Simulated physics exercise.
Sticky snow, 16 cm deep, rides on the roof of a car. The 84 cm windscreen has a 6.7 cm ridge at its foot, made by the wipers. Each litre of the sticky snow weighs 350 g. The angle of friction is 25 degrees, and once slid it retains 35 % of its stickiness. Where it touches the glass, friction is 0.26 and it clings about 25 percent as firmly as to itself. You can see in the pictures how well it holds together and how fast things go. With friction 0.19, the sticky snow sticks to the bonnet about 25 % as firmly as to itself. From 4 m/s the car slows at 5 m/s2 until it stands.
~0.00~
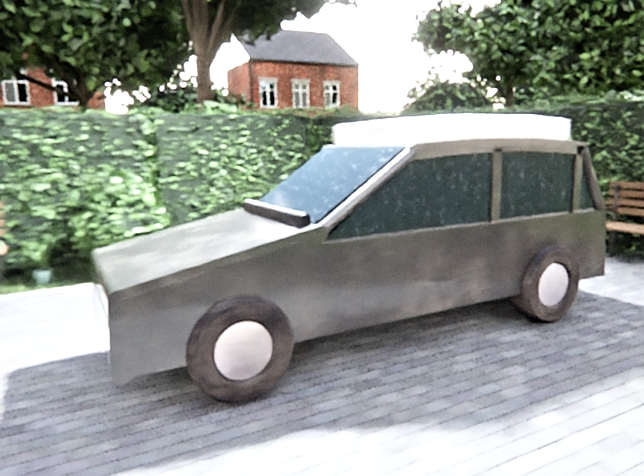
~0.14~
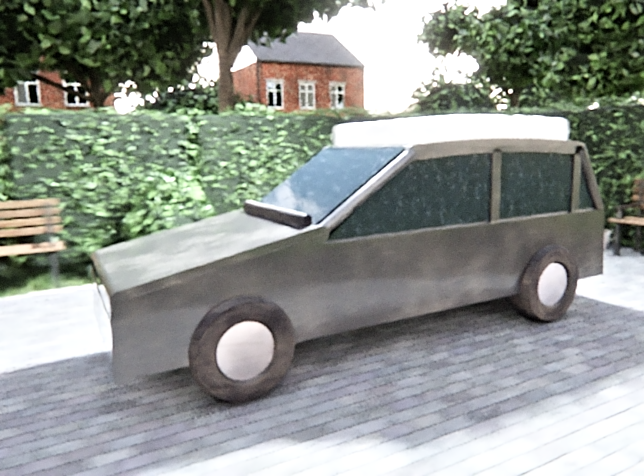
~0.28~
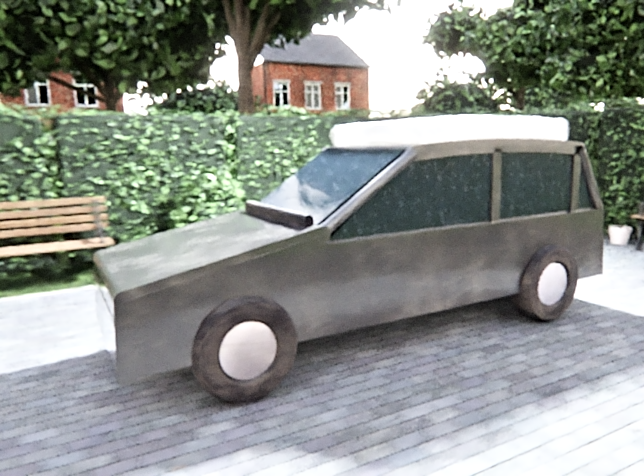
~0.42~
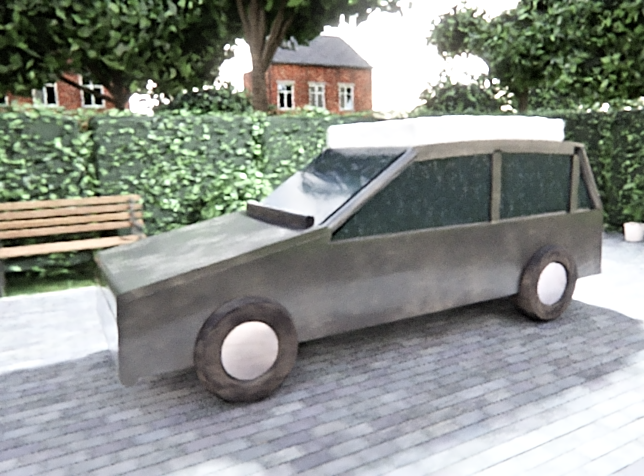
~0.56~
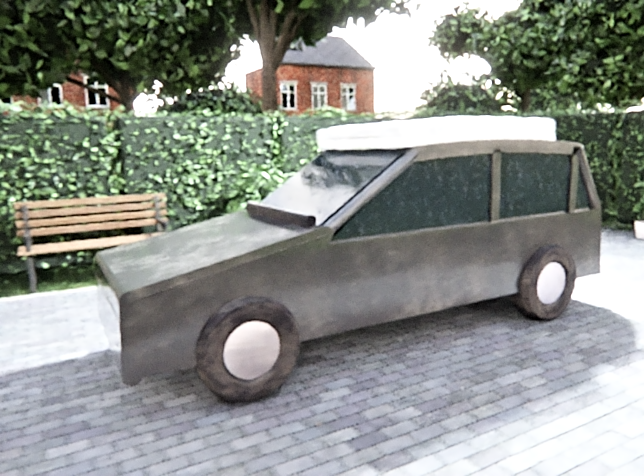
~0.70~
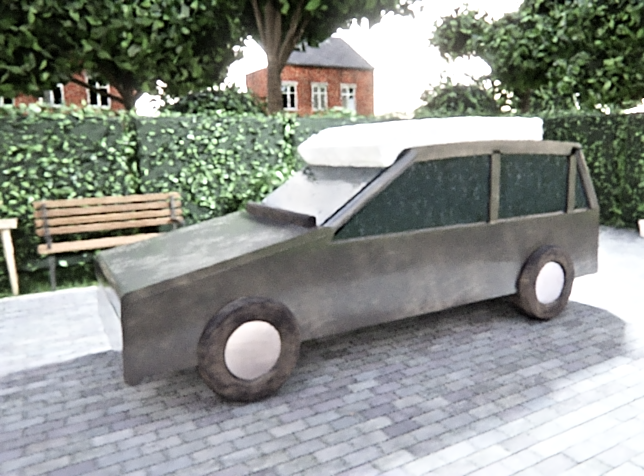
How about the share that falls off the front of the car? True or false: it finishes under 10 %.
False.
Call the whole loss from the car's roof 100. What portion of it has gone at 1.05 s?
Roughly 60 percent.
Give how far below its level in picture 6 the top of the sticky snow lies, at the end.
About 0 cm.
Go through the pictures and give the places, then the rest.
The first picture shows front end of the sticky snow at (420, 125).
The second picture shows front end of the sticky snow at (420, 126).
The third picture shows front end of the sticky snow at (419, 126), its middle shifted 1.2 cm.
The fourth picture shows front end of the sticky snow at (413, 128), its middle shifted 5.8 cm.
The fifth picture shows front end of the sticky snow at (402, 130), its middle shifted 15 cm, 6 % of it past the top of the windscreen, in one piece.
The sixth picture shows front end of the sticky snow at (379, 144), its middle shifted 29 cm, 16 % of it past the top of the windscreen, cracking.
By 1.05 s, 49 % of the snow is on the roof, 40 % on the glass, 11 % on the bonnet and none has gone off the nose.
By 1.47 s, 22 % of the snow is on the roof, 36 % on the glass, 40 % on the bonnet and 2 % has gone off the nose.
By 1.88 s, 19 % of the snow is on the roof, 24 % on the glass, 51 % on the bonnet and 7 % has gone off the nose.
By 2.30 s, 19 % of the snow is on the roof, 18 % on the glass, 36 % on the bonnet and 27 % has gone off the nose.
By 3.80 s, at the end, 18 % of the snow is on the roof, 19 % on the glass, 18 % on the bonnet and 45 % has gone off the nose.
